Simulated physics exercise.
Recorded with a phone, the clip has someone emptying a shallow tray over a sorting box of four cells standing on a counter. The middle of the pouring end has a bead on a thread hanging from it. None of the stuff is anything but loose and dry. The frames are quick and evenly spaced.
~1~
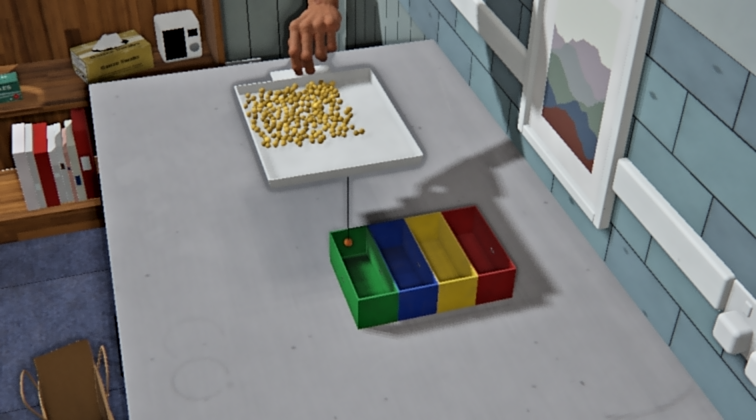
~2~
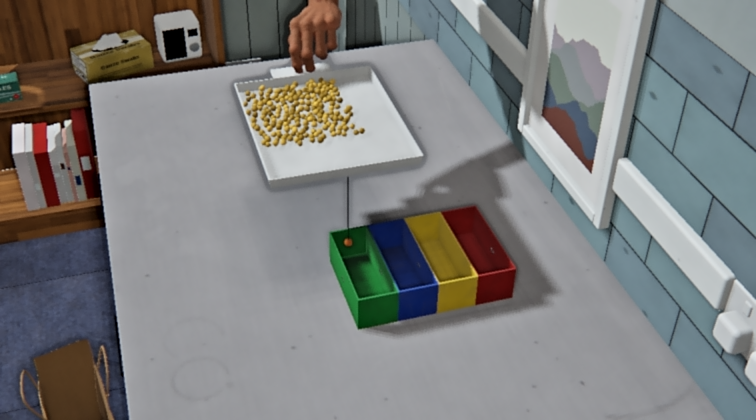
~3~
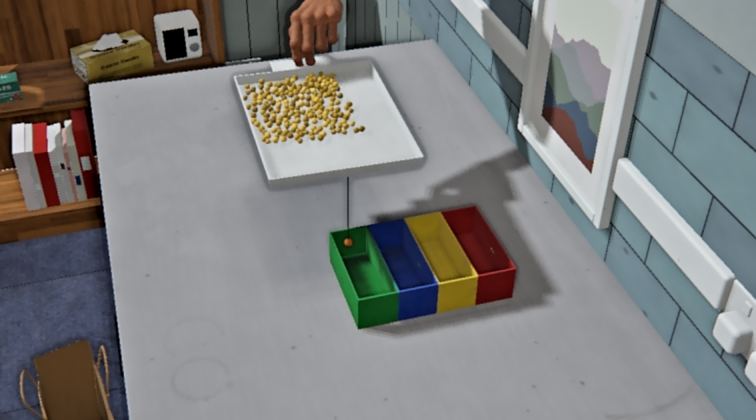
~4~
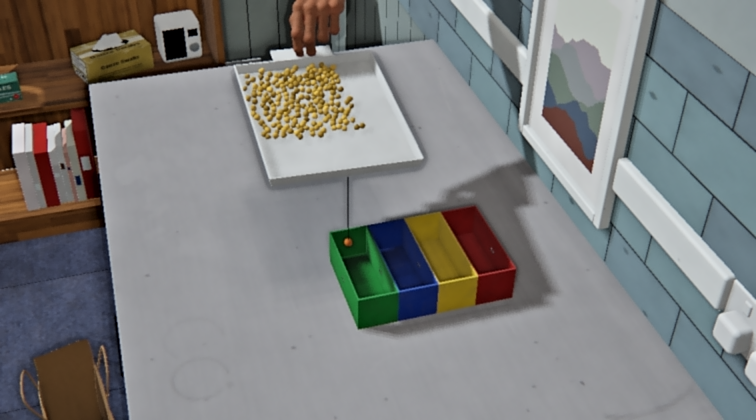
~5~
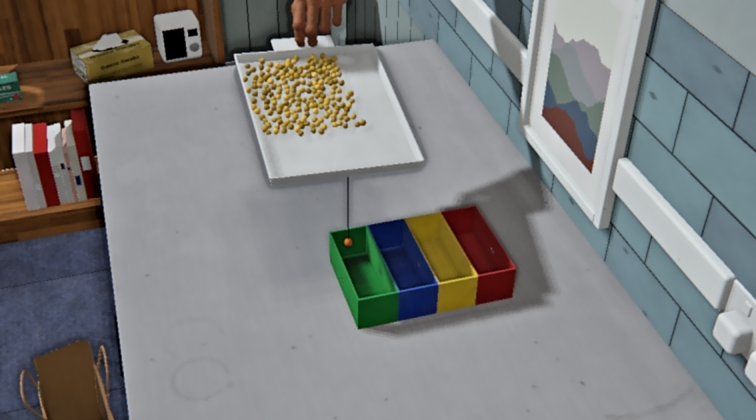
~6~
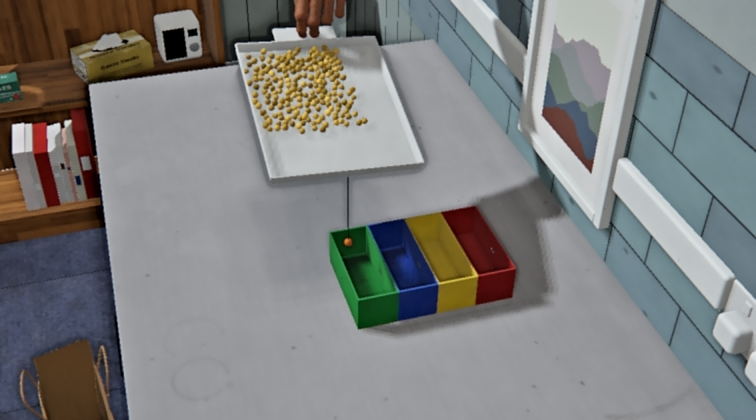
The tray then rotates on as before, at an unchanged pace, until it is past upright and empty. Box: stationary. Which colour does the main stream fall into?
The blue cell.
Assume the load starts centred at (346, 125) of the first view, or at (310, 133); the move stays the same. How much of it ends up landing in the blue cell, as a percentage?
You'd get near 50 percent first and near 40 percent next.
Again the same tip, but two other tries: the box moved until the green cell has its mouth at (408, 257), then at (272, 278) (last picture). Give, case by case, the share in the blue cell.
I'd expect some 10 percent, and then some 10 percent.
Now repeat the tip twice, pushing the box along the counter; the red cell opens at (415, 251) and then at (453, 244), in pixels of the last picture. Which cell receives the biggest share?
Red, and then yellow.
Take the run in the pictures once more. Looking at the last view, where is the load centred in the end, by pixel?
It settles centred around (401, 290).
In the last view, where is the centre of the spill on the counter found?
Estimate: About (337, 329).
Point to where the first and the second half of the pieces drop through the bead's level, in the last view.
The leading part at (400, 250), the rest of it at (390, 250).
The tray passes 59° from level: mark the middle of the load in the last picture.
The load's middle is around (373, 163).
Soon after the last picture, tray tipped steeply; most on the tray; a stray few in the blue cell; about a quarter falling or outside the box.
A little later, tray tipped right over; about two thirds on the tray; a small part in the blue cell; a small part in the yellow cell; a small part in the green cell; a stray few in the red cell; a small part falling or outside the box.
Later still, tray tipped past a quarter turn; about half in the blue cell; about a quarter in the green cell; about a quarter in the yellow cell; a stray few in the red cell; a small part falling or outside the box.
At rest, tray tipped past a quarter turn; about half in the blue cell; about a quarter in the green cell; about a quarter in the yellow cell; a stray few in the red cell; a small part outside the box.
